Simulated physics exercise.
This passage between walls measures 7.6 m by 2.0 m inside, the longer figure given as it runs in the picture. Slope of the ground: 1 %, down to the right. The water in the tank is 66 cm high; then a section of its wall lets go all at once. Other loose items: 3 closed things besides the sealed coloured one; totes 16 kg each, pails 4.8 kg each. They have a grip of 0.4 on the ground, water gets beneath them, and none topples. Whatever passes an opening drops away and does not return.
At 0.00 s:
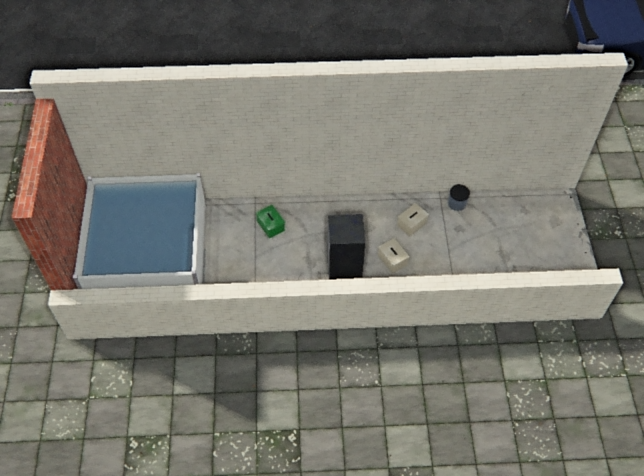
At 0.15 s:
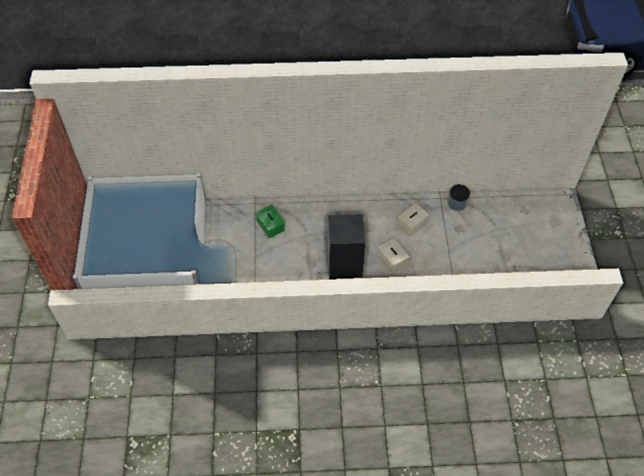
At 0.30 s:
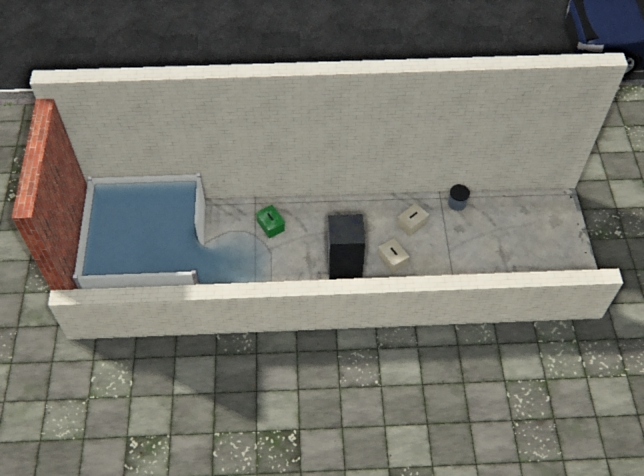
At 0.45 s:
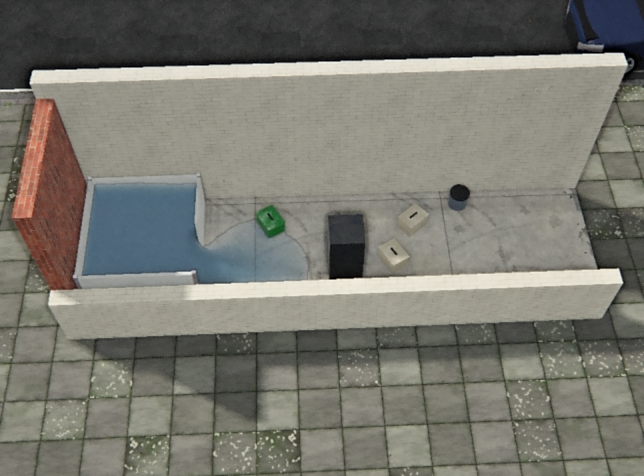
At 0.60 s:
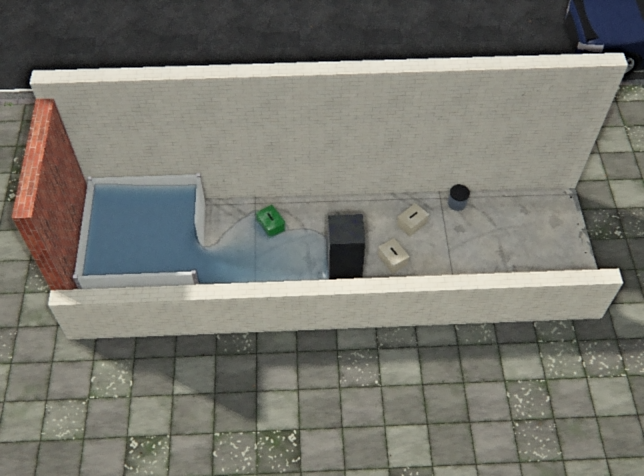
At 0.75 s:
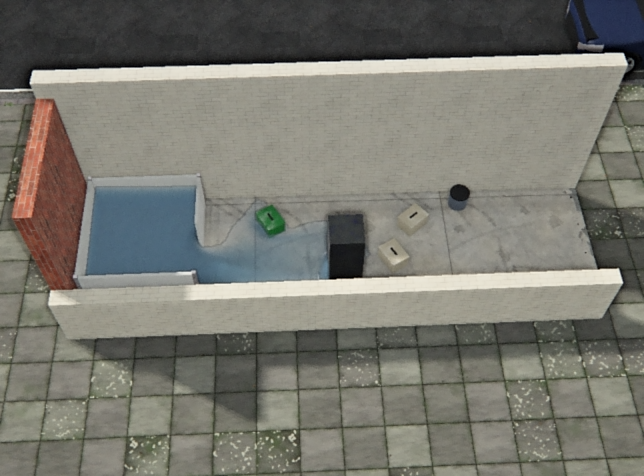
In a walled passage beside paving, water flows out of a tank at the left through an opening and spreads rightward across the floor, reaching a green tote and a dark block, while the loose items stay put.
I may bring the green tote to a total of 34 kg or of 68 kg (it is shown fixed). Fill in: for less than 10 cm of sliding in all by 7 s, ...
... the low load works.
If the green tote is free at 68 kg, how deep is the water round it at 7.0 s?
Close to 6 cm deep.
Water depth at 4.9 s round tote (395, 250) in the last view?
I'd say some 5 cm.
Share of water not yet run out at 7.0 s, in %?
Remaining: Approx. 60 per cent.
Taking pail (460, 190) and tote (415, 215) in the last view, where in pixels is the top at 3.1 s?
Estimated pixels: (554, 229) and (458, 231).
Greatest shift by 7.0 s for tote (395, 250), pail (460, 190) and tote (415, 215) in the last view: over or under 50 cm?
First stays inside the line, second crosses the line, third crosses the line.
After 1.4 s the green tote would be 0 cm from its start with 34 kg and 0 cm from its start with 68 kg; 4 cm of water round it then.
After 3.1 s the green tote would be 0 cm from its start with 34 kg and 0 cm from its start with 68 kg; 7 cm of water round it then.
After 4.9 s the green tote would be 0 cm from its start with 34 kg and 0 cm from its start with 68 kg; 5 cm of water round it then.
After 7.0 s the green tote would be 0 cm from its start with 34 kg and 0 cm from its start with 68 kg; 6 cm of water round it then.
